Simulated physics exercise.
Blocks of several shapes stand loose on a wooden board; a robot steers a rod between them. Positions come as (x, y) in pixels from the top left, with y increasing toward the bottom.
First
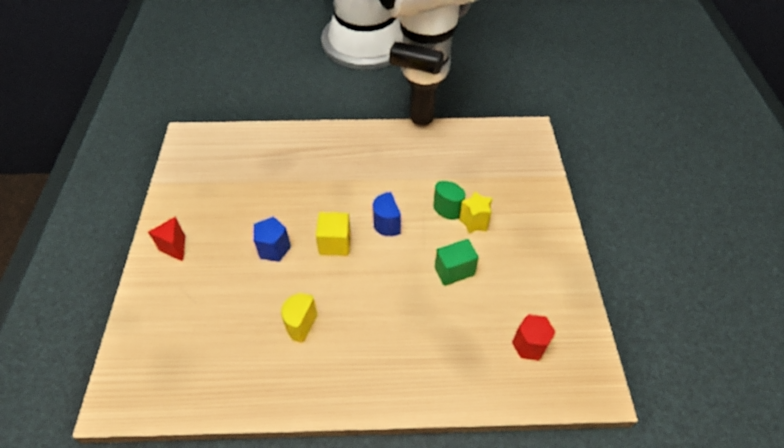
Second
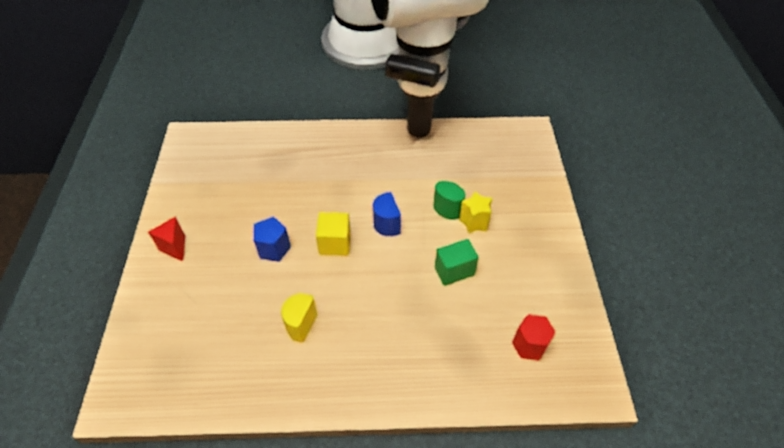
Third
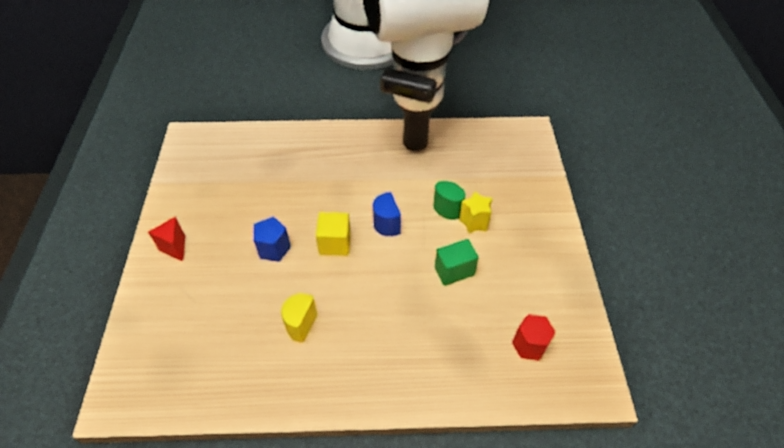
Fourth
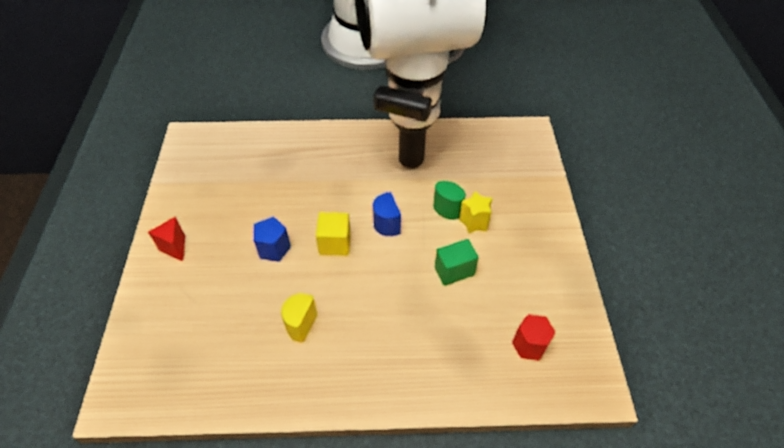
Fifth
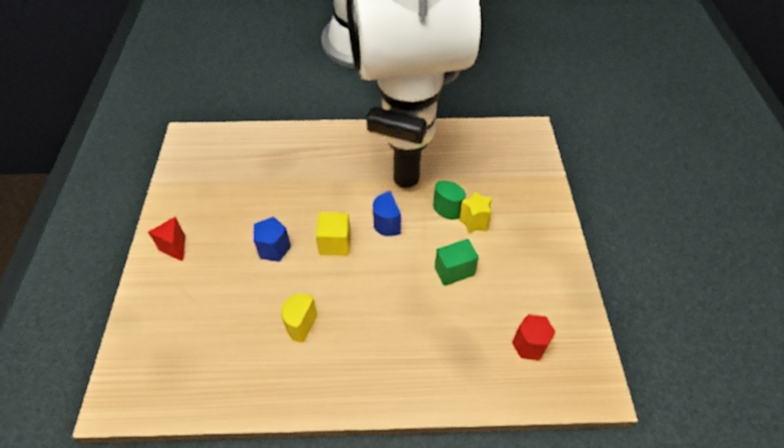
A robot arm moves its dark rod down and slightly left over the board of still blocks.
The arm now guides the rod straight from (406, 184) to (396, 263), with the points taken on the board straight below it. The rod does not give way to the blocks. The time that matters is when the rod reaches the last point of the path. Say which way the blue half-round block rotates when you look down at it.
The block spins clockwise.
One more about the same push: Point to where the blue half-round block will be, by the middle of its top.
I expect it at (373, 216).
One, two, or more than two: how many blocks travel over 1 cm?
1.
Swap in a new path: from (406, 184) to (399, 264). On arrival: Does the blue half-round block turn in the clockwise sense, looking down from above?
Yes.
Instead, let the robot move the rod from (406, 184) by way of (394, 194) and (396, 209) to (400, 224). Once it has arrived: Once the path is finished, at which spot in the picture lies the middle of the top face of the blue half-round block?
At roughly (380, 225).
On the path given first. One third of the way, rod at (403, 203); nothing pushed yet.
Two thirds of the way, rod at (400, 230); blue half-round block at (374, 215).
At the end, rod at (397, 258); blue half-round block at (373, 216), turned 20° clockwise; green oval in place.
